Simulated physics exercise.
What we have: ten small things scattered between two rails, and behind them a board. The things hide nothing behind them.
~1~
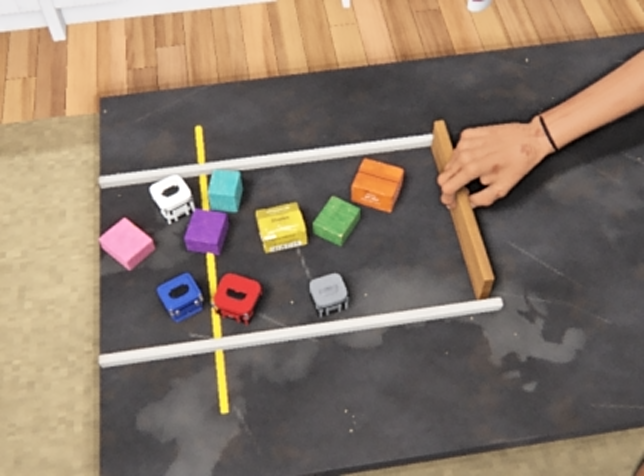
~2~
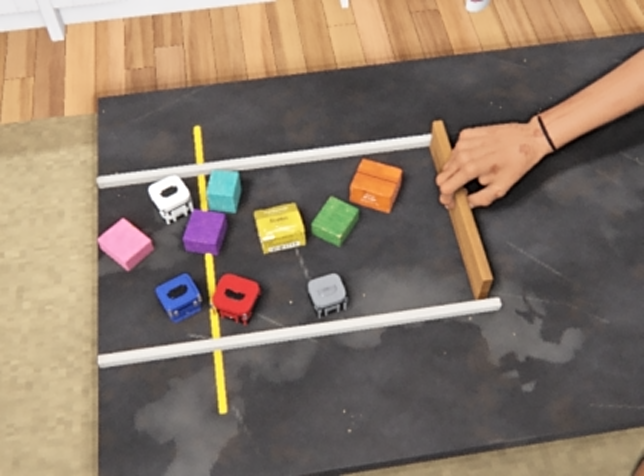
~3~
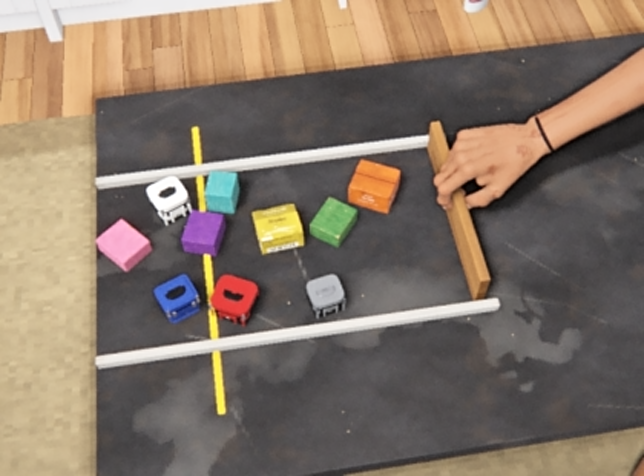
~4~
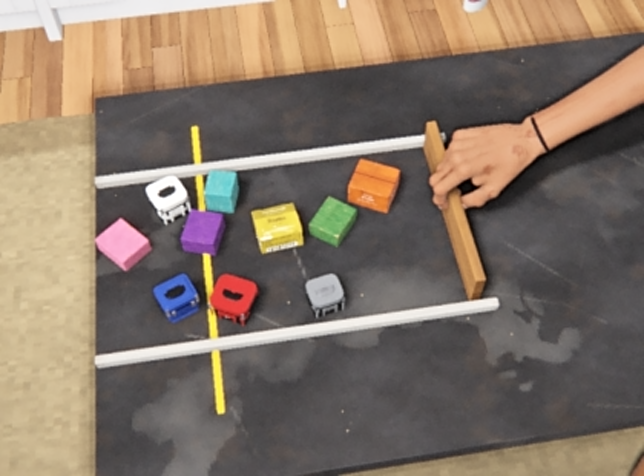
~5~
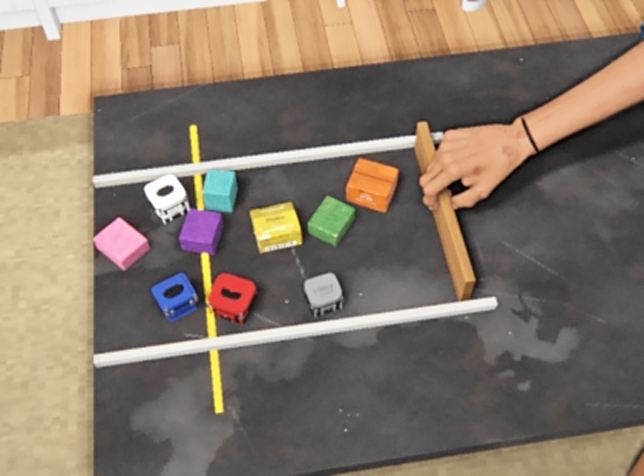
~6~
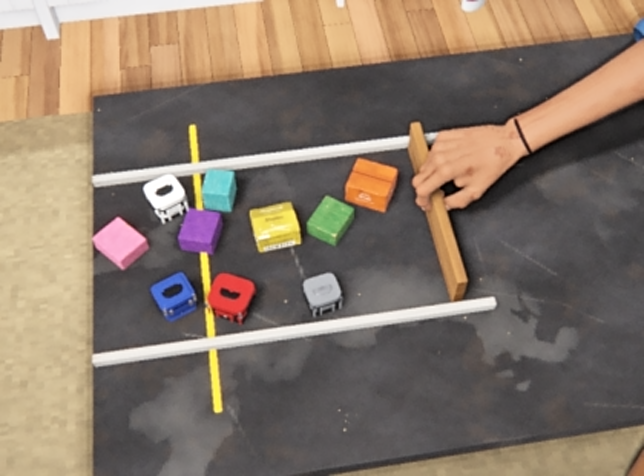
A hand slides a wooden board slightly left between two rails toward scattered, unmoving small objects.
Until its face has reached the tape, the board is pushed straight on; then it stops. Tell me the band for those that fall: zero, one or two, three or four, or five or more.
After the sweep, the pieces gone from the top come to one or two, as it turns out.
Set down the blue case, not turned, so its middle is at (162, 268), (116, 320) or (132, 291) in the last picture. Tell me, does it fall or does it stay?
Well, in that order it stays aboard, stays aboard and stays aboard.
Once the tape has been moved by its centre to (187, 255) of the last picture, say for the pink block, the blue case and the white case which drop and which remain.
In short: Pink block gone, blue case safe, white case safe.
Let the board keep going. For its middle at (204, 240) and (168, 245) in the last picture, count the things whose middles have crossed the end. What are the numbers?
In that order 1 and 4.
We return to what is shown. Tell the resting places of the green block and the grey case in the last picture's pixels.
For the green block it's (187, 249), and for the grey case it's (193, 311).
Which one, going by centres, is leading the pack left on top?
Result: The purple block.
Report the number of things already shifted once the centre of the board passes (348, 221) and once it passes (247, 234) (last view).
2 at one spot and 10 at the other.
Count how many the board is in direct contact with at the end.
Well, it touches 3.
Early on, none off yet; pink block at rest near (121, 243); white case at rest near (166, 198); blue case at rest near (175, 298).
Finally, the number that fall off is one or two; lost, pink block.
